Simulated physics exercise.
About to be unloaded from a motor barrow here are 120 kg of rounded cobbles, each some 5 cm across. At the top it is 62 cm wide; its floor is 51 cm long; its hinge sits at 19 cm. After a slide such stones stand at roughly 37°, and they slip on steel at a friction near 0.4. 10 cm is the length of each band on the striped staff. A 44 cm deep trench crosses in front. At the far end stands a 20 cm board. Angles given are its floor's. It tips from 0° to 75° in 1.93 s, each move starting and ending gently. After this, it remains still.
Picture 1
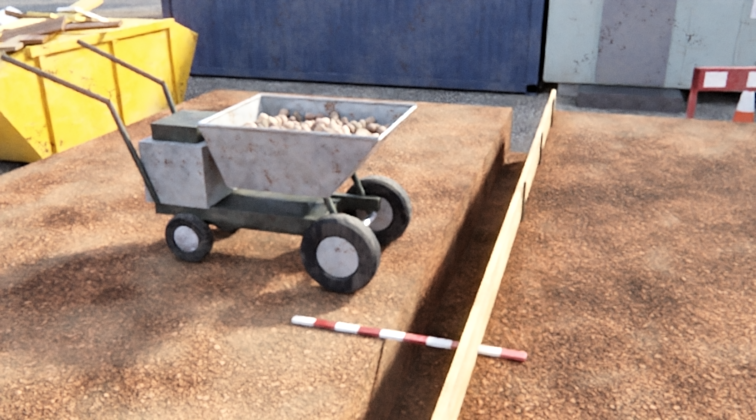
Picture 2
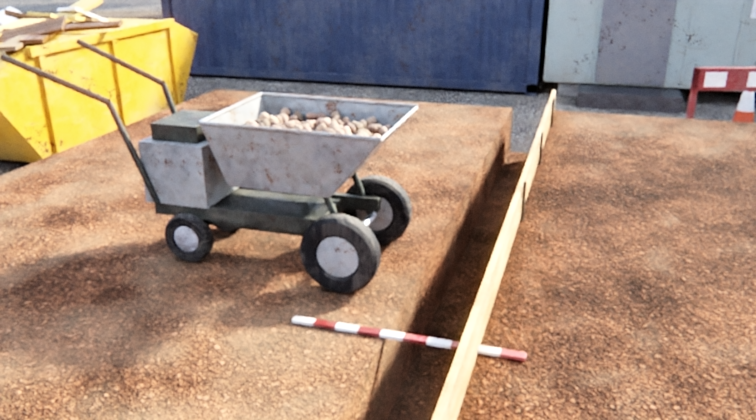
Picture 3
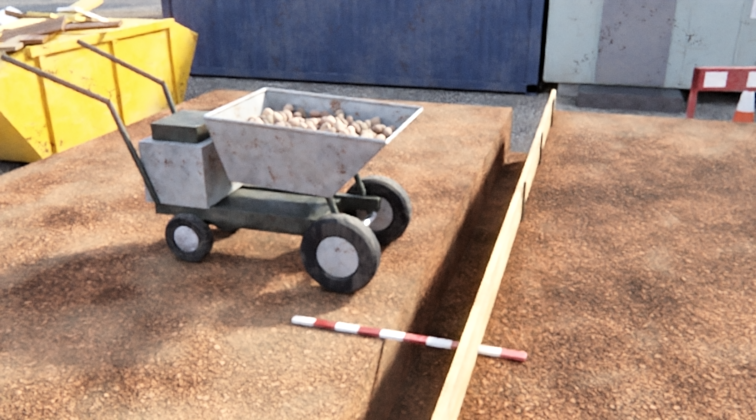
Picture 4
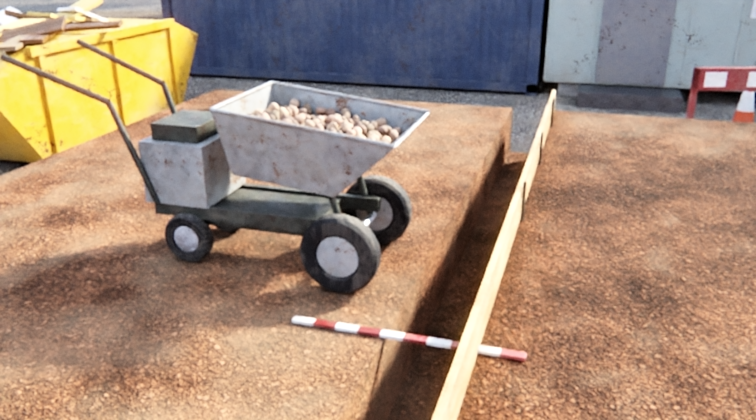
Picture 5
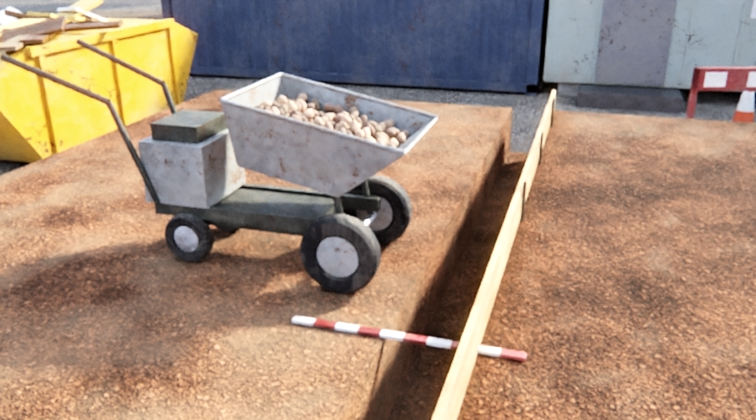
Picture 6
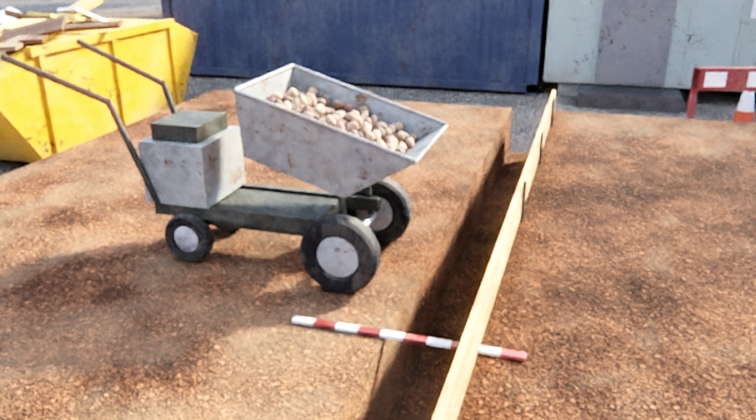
The video shows a small four-wheeled barrow loaded with rounded stones standing beside a trench edged by a wooden board. Its grey skip starts level, then gradually tilts down toward the right while the wheels and chassis stay still.
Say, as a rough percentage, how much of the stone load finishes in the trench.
Roughly 12 out of 100.
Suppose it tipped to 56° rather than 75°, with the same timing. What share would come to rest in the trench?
Roughly 25% would end there.
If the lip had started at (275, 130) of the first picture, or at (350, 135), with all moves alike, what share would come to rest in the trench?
The first start gives about 80 per cent, the second about 95.
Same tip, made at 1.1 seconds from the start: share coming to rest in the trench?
It'd be some 5 per cent.
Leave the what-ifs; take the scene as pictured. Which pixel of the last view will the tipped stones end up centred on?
Roughly (534, 283), I'd say.
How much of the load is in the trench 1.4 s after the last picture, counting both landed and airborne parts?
Some 10 per cent.
Then, 0.9 s after the last picture the floor is at 63°, 99 % in the skip; the foremost stones are at (486, 240).
Then, 1.4 s after the last picture the floor is at 75°, 61 % in the skip, 8 % in the trench, 32 % past the trench; the foremost stones are at (629, 300).
Then, 1.8 s after the last picture the floor is at 75°, 50 % in the skip, 10 % in the trench, 39 % past the trench; the foremost stones are at (680, 300).
Then, 3.7 s after the last picture the floor is at 75°, 45 % in the skip, 12 % in the trench, 44 % past the trench; the foremost stones are at (695, 290).
